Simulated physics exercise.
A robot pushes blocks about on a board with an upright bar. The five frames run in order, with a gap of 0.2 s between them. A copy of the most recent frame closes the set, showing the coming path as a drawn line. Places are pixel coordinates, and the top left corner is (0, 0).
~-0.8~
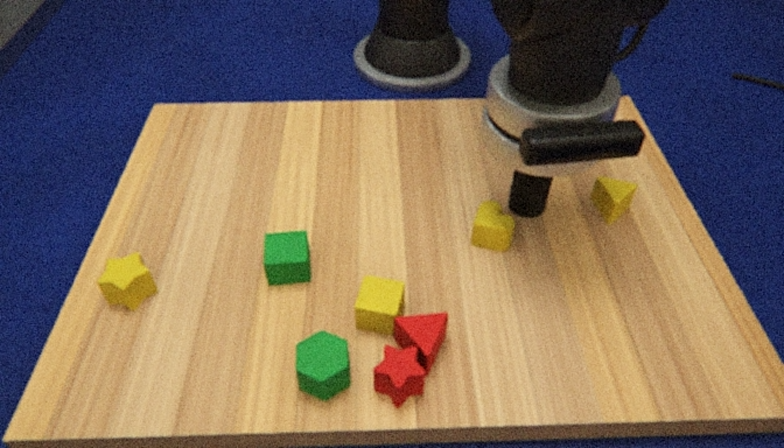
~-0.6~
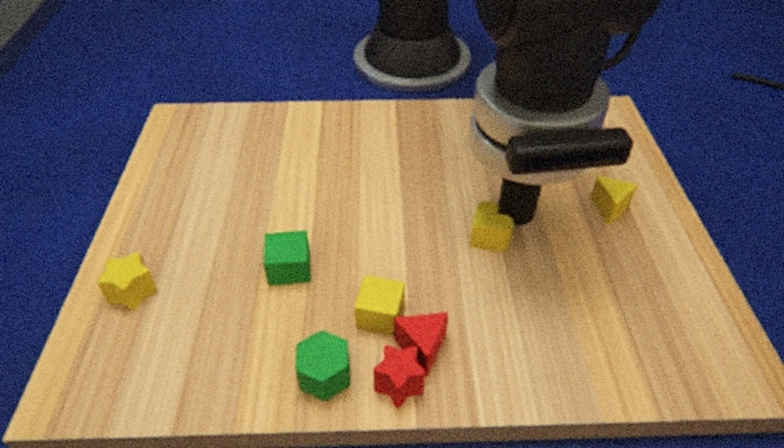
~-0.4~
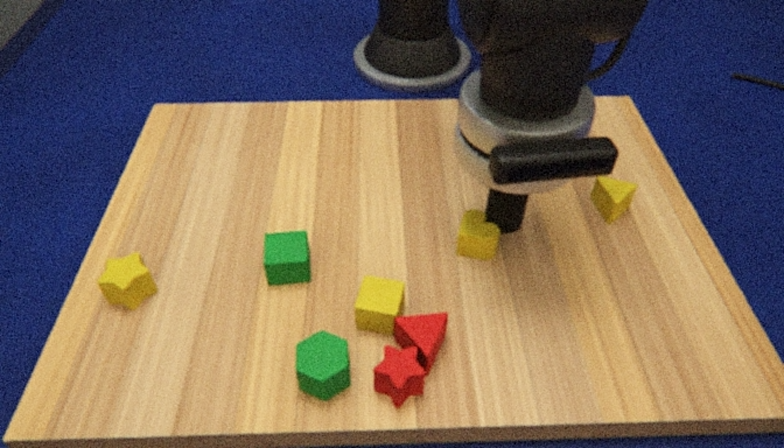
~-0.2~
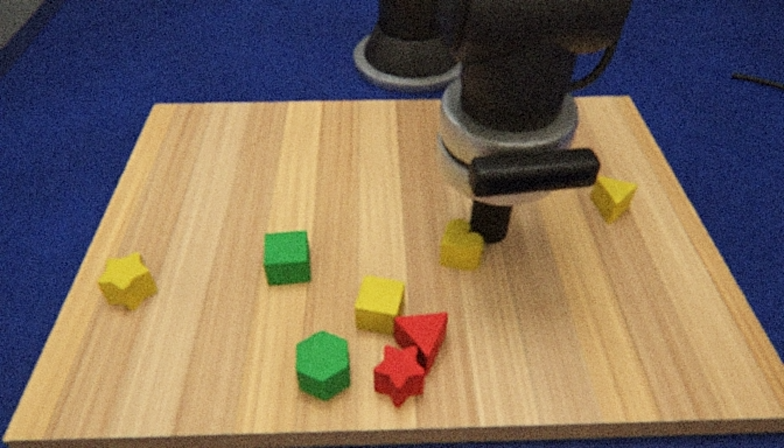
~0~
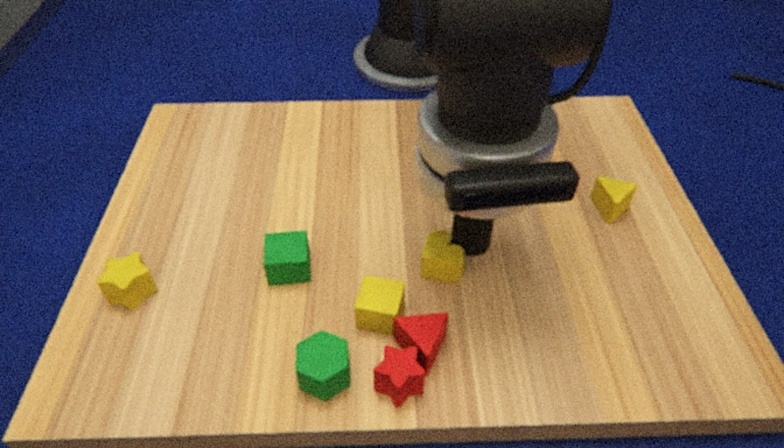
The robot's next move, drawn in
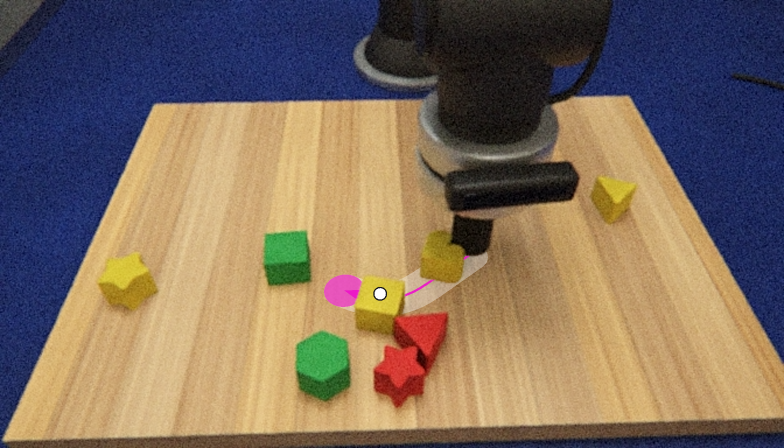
A robot arm's dark upright bar moves left to a yellow heart block and pushes it left and slightly toward the viewer across a wooden board, while the surrounding green, red and other yellow blocks stay still.
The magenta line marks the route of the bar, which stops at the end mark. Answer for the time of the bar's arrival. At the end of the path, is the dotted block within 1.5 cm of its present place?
In short: No.
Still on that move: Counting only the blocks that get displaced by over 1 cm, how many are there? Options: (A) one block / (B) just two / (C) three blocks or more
C (three blocks or more)
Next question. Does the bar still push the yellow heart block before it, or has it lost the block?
Slipped loose.
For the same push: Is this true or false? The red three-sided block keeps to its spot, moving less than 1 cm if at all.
Answer: True.
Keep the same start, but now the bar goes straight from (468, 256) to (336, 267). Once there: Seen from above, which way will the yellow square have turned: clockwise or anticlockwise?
Its rotation is counterclockwise.
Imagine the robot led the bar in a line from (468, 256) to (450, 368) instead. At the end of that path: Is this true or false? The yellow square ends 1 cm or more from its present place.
The statement is false.
Drawn move, from (468, 256) via (434, 279) and (392, 298), ending at (344, 290); the dot is on the yellow square.
On the path given first. One third of the way, bar (434, 267); yellow square (377, 298); yellow heart block (403, 271).
Two thirds of the way, bar (391, 285); green six-sided block (316, 361); yellow square (341, 322); yellow heart block (357, 290).
At the end, bar (343, 277); green square still; green six-sided block (309, 369), turned 20° anticlockwise; yellow square (327, 327); red three-sided block still; yellow heart block (317, 291), turned 20° anticlockwise.
